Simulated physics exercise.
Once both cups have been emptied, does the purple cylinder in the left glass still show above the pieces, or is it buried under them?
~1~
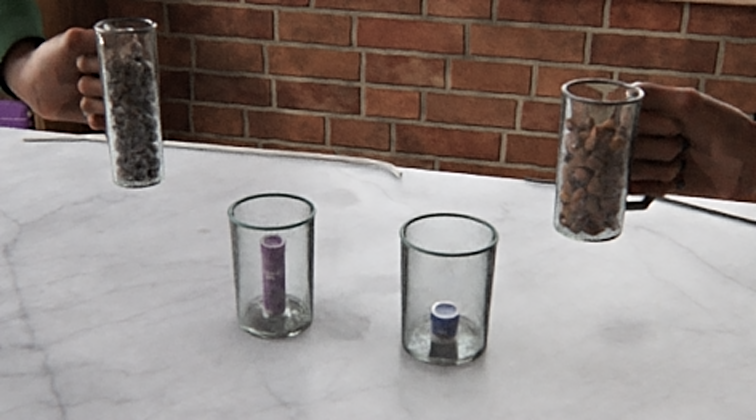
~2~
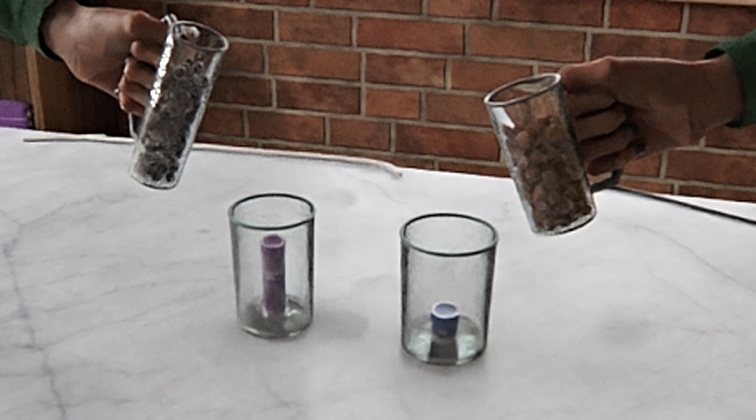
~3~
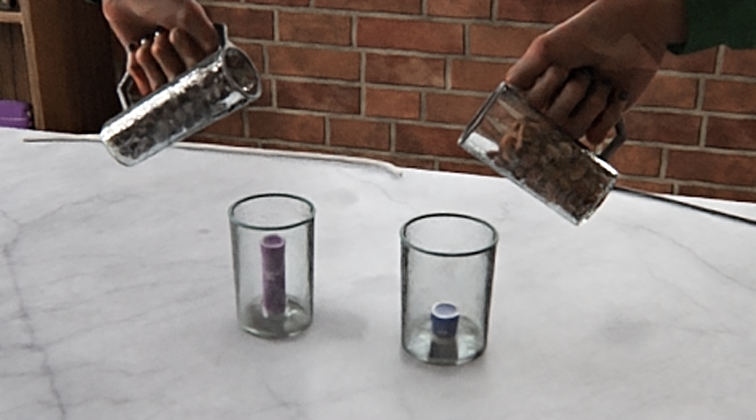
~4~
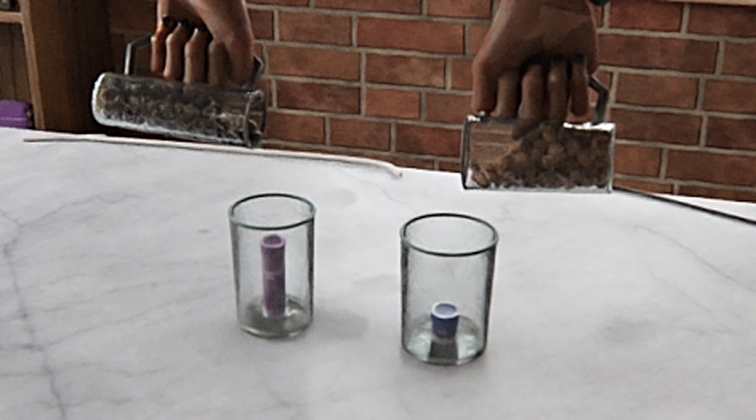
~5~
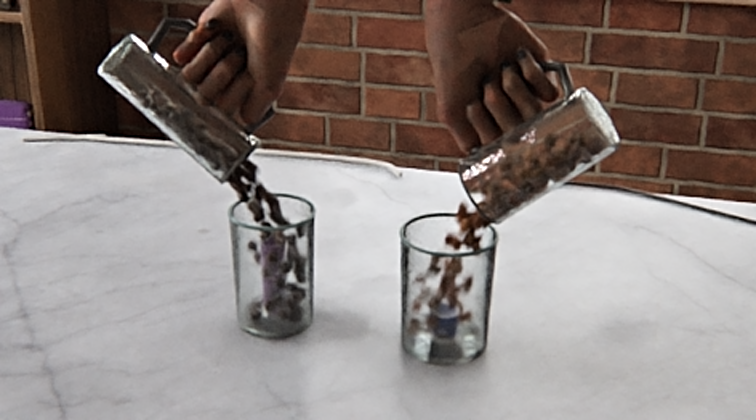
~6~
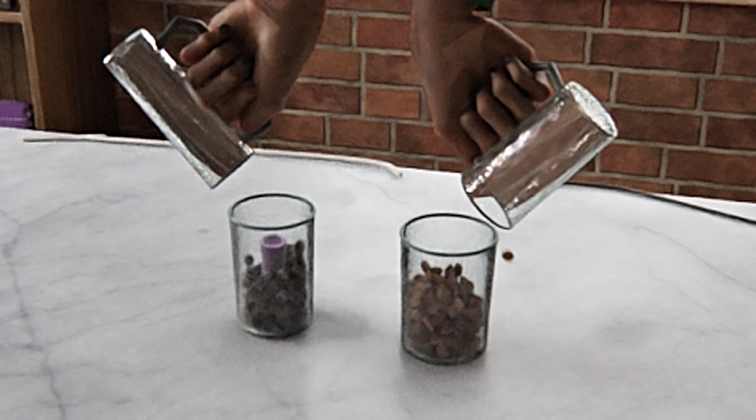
The purple cylinder still shows, with its top sticking up above the dark pieces, while the short blue one in the right glass is covered.
